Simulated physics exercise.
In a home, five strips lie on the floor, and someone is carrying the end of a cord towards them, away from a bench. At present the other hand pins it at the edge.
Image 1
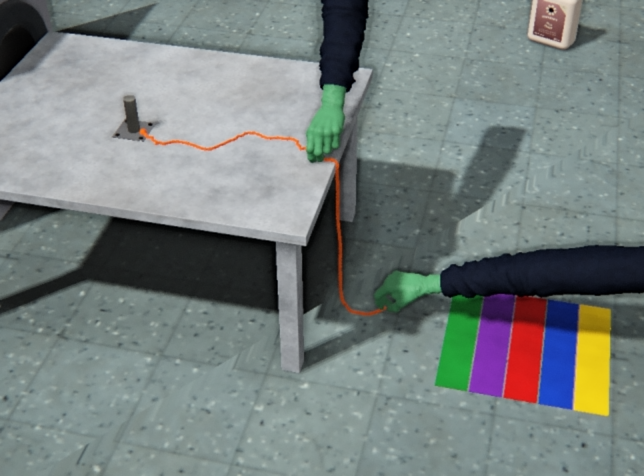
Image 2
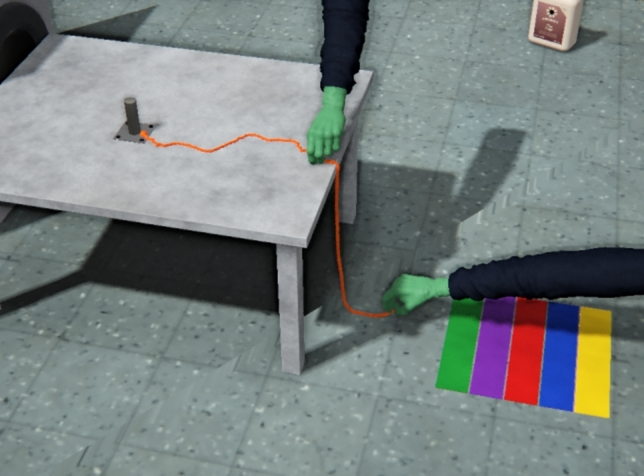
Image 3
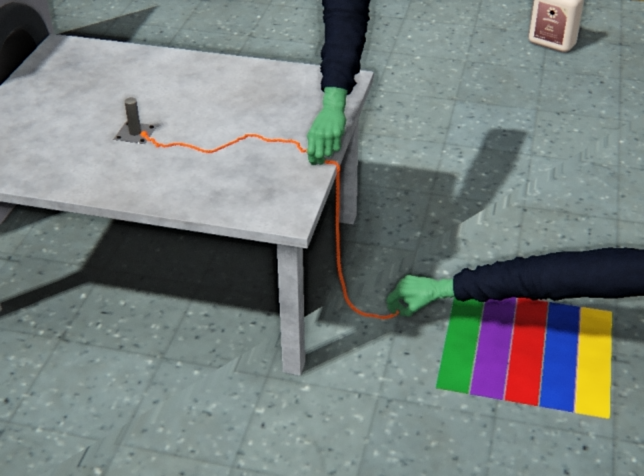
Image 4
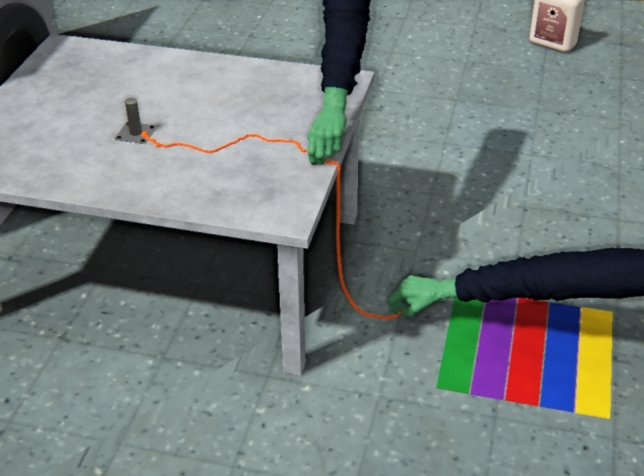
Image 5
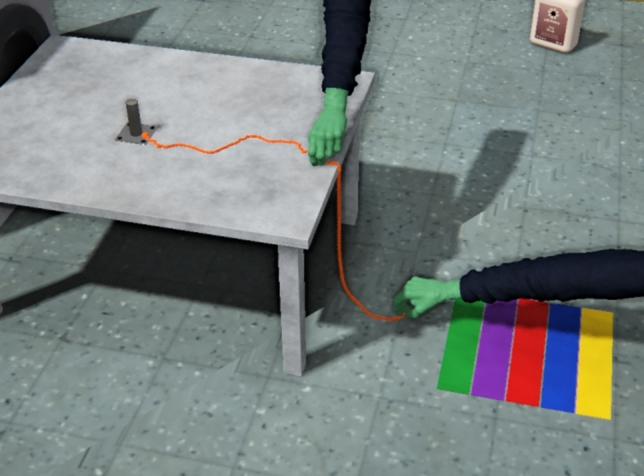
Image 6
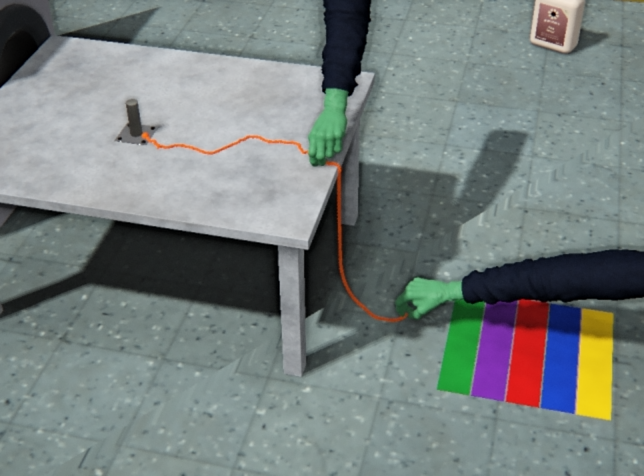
A green-gloved hand in a dark sleeve, at the lower right, draws the end of an orange cord slightly rightward above a speckled grey-green tiled floor, seen from above at an angle by a still camera. Another such hand pins the cord at the edge of a grey table with a short post, left. Green, purple, red, blue and yellow strips lie lower right, and the hanging cord bows gently as the moving hand slows.
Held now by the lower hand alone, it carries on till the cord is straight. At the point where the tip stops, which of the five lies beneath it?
The blue strip lies beneath it.
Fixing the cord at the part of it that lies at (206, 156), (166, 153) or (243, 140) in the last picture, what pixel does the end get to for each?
Pixel places, try by try: (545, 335), (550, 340), (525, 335).
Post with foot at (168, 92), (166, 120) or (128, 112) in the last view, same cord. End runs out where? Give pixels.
Try by try, about (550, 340), (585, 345) and (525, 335).
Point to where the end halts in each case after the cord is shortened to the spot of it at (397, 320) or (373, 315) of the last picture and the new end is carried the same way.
First try: Near (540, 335). Second try: Near (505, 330).
Soon after, end near (506, 331); over purple.
After that, end near (542, 337); over red.
At the stop, end near (564, 340); over blue. The end stops over the blue strip.
